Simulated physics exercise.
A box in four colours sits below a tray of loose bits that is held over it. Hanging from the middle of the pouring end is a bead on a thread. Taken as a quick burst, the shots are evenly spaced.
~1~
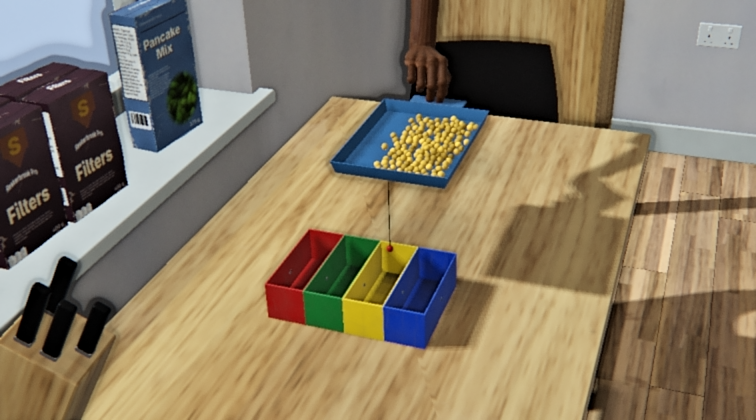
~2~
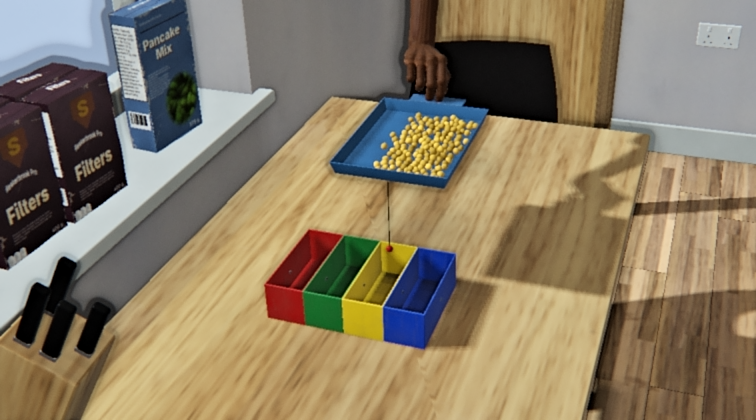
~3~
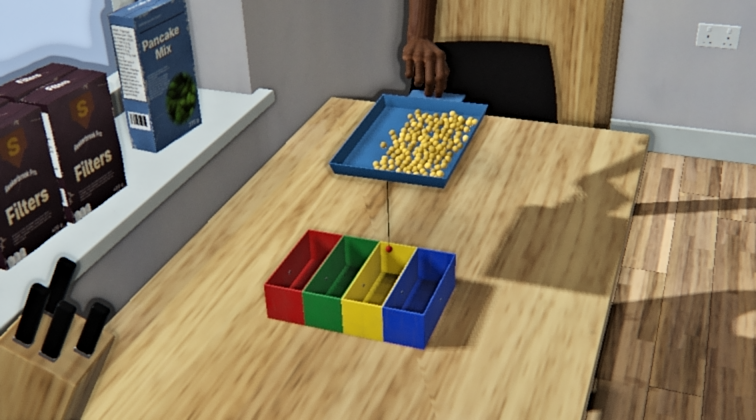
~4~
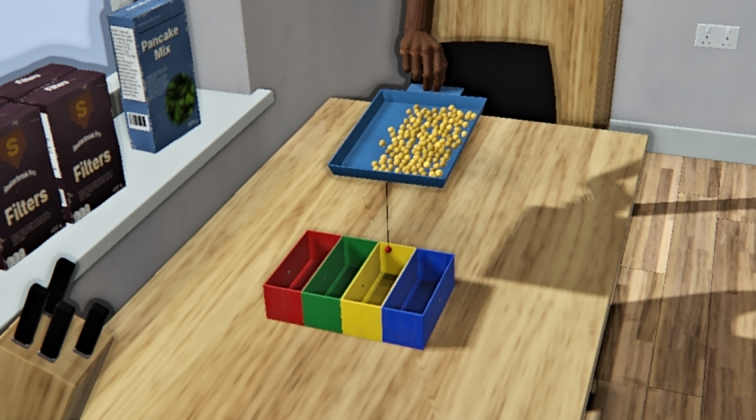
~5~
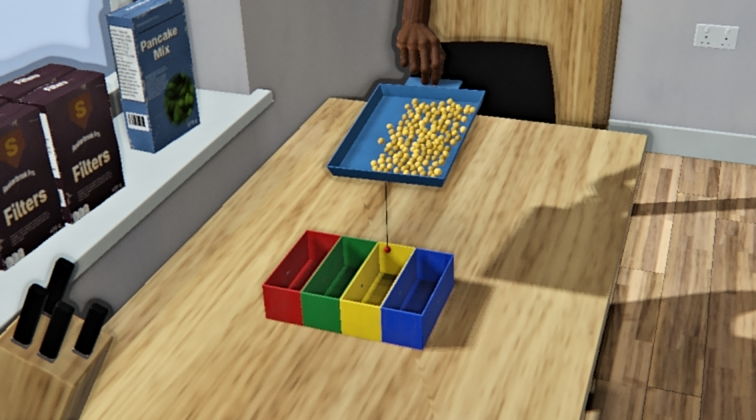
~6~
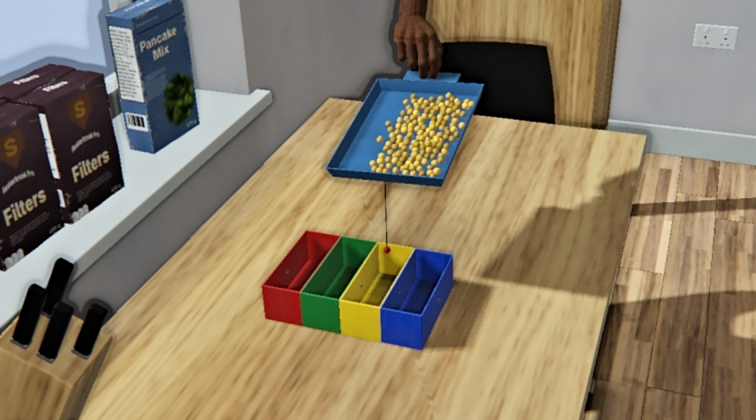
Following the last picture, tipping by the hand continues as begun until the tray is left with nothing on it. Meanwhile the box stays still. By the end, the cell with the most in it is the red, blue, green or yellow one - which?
The green one.
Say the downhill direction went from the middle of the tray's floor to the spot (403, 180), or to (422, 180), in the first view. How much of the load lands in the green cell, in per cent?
I'd say roughly 10 percent with the first slope, 0 percent with the other.
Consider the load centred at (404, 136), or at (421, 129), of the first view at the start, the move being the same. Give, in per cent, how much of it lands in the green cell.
First 50 %, then 60 %.
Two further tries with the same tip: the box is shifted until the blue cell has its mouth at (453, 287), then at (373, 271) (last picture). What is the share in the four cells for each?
You'd see around 90 per cent and then around 90 per cent.
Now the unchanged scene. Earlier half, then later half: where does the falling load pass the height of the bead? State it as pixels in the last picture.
The opening part goes through (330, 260); what follows goes through (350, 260).
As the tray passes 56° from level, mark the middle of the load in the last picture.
I'd put the middle of the pieces at roughly (384, 151).
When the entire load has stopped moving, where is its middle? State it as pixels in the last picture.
Around (336, 304).
Just after the last frame, tray tipped steeply; almost all on the tray; just a few in the yellow cell.
A moment on, tray tipped right over; the larger part on the tray; just a few in the green cell; just a few in the red cell; just a few in the yellow cell; roughly a quarter falling or outside the box.
Further on, tray tipped past a quarter turn; roughly half in the green cell; roughly a quarter in the yellow cell; roughly a quarter in the red cell; just a few in the blue cell.
When it is over, tray tipped past a quarter turn; roughly half in the green cell; roughly a quarter in the yellow cell; roughly a quarter in the red cell; just a few in the blue cell.
